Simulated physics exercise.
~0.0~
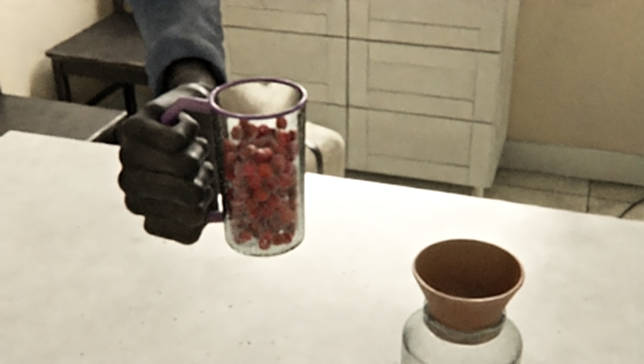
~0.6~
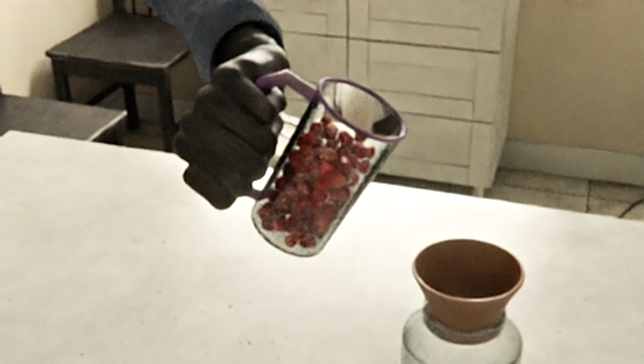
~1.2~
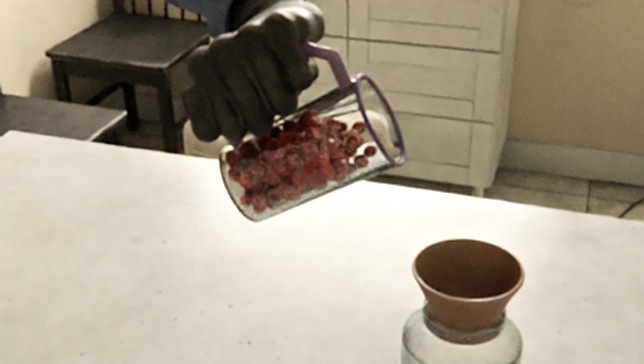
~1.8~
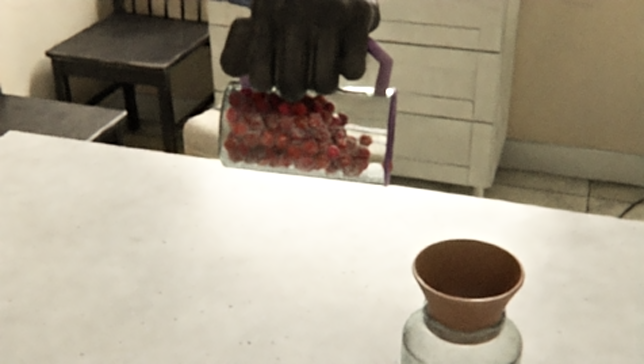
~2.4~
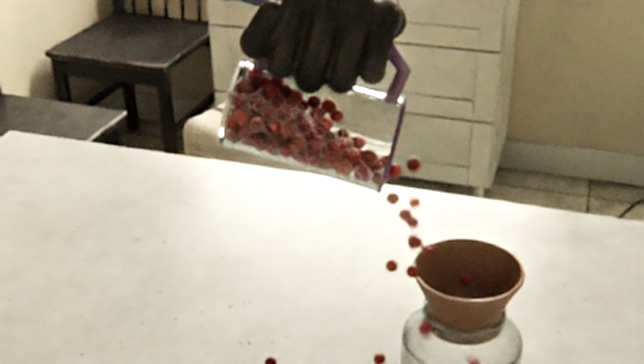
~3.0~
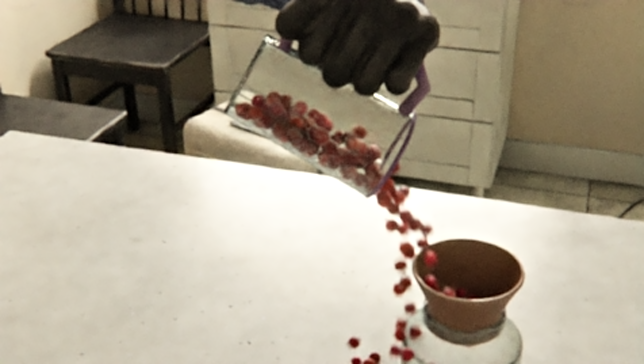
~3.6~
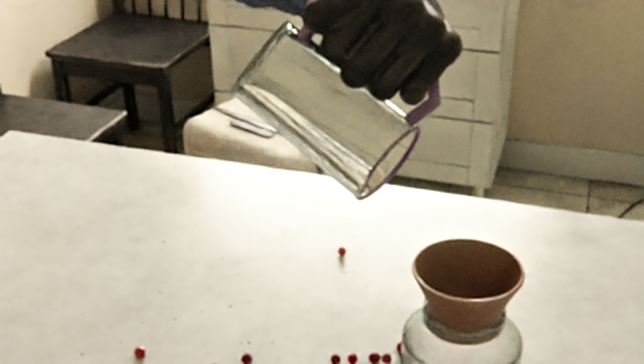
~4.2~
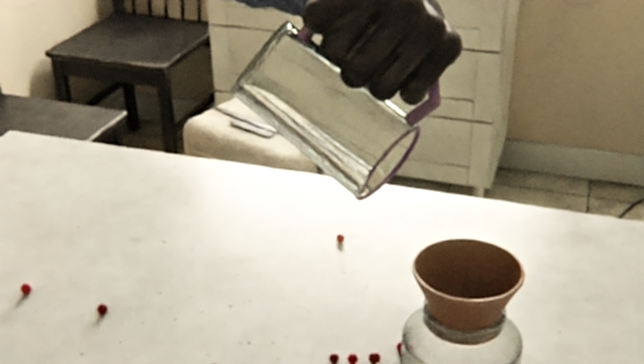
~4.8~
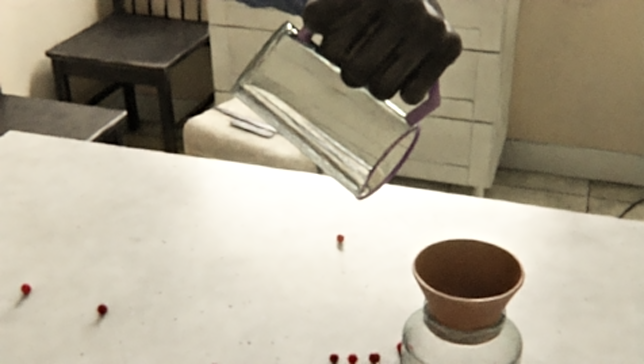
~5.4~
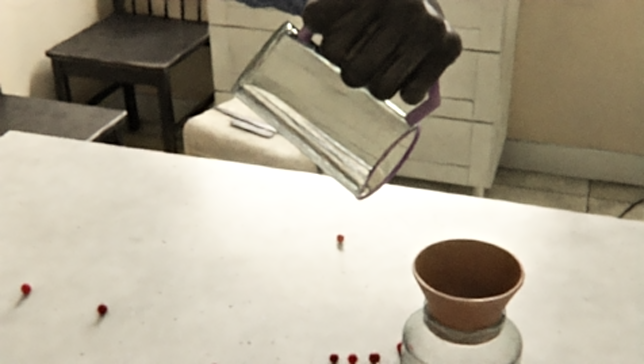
A black-gloved hand tips red berries toward a funnelled jar, leaving several scattered on the table.
